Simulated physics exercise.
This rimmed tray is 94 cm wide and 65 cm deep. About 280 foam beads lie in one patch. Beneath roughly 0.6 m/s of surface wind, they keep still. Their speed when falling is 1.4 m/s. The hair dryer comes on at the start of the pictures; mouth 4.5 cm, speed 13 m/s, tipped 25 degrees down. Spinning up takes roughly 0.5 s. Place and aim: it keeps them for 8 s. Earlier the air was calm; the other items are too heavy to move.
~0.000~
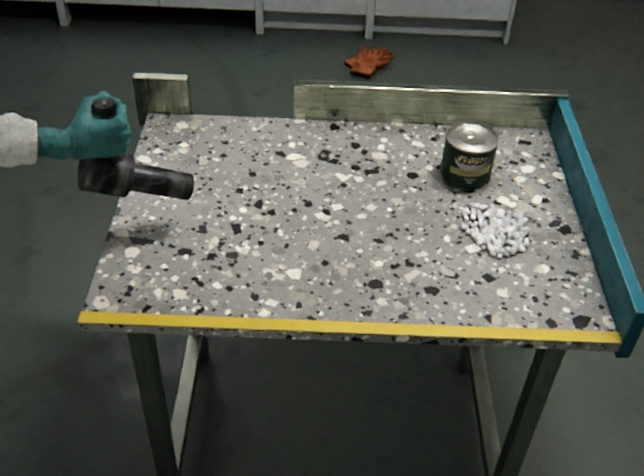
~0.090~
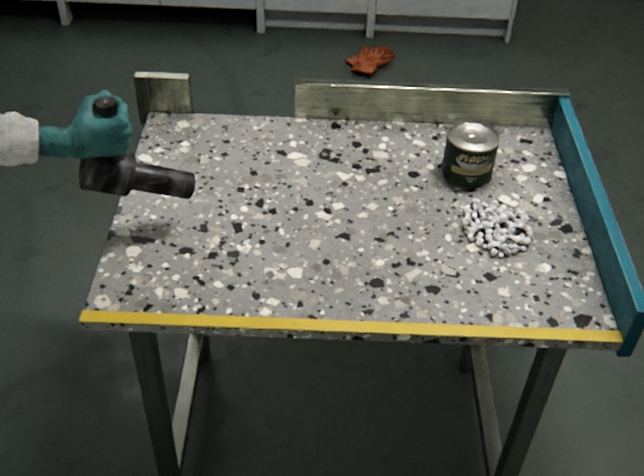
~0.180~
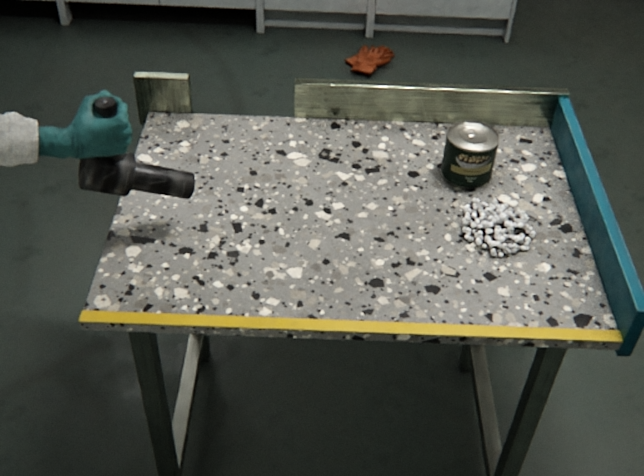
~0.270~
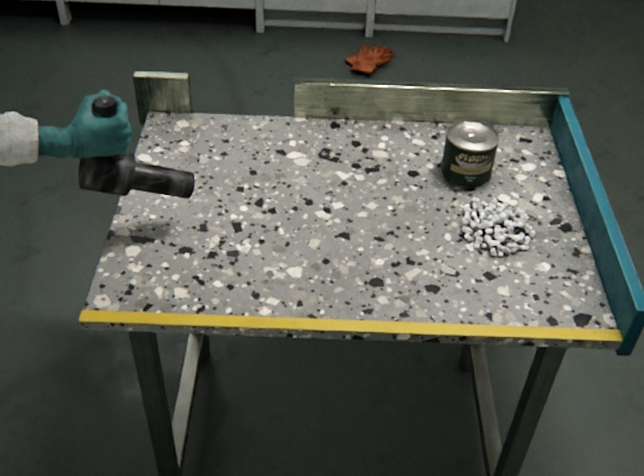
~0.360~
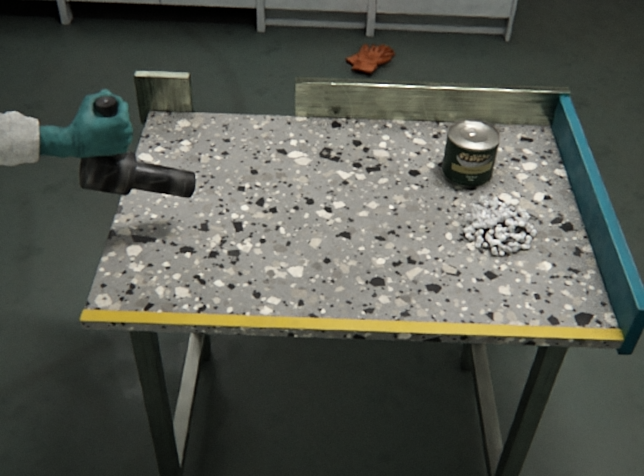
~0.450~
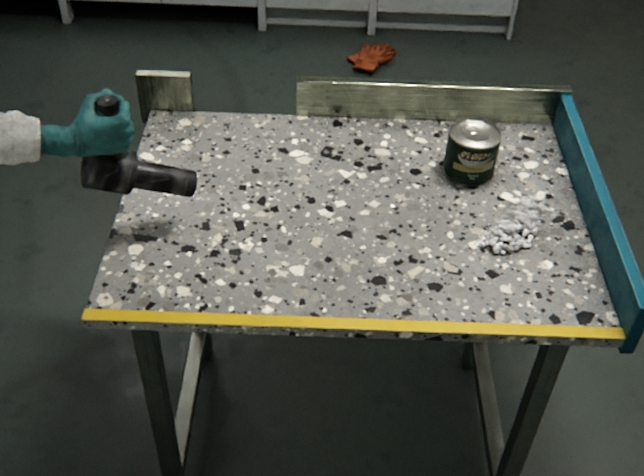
A patch of small white beads lay still near a tin on a speckled tabletop while a teal-gloved hand held a black hair dryer at the left, then many of them shifted slightly right.
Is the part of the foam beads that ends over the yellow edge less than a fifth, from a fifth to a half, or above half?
I'd expect the part finishing over the yellow edge to be the larger share.
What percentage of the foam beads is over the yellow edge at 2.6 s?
90 per cent, roughly.
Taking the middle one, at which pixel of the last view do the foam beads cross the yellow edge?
Close to pixel (598, 339).
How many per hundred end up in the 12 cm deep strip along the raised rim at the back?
Share: Approx. 0 %.
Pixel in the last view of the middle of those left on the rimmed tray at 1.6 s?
Look about (592, 243) in the last picture.
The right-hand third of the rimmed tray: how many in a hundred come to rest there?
Near 0 %.
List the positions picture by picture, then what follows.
The middle of the foam beads is near (493, 231), none has stirred yet and the mouth of the hair dryer is at (189, 187), in the first frame.
The middle of the foam beads is near (497, 227), none has stirred yet and the yellow edge is centred on (352, 332), in the second frame.
The middle of the foam beads is near (497, 229), none has stirred yet and the top of a tin is at (473, 135), in the third frame.
The middle of the foam beads is near (497, 228) and about 1 % have left their places, in the fourth frame.
The middle of the foam beads is near (498, 228) and none has stirred yet, in the fifth frame.
The middle of the foam beads is near (518, 228), the farthest in sight from the hair dryer is at (546, 210) and about 60 % have left their places, in the sixth frame.
After 1.6 s, 70 % are over the yellow edge; the middle of those still in play is near (594, 245); 63 % have settled or left.
After 2.6 s, 86 % are over the yellow edge; 83 % have settled or left.
After 4.4 s, 99 % are over the yellow edge; 98 % have settled or left.
After 8.0 s, at the end, 100 % are over the yellow edge.
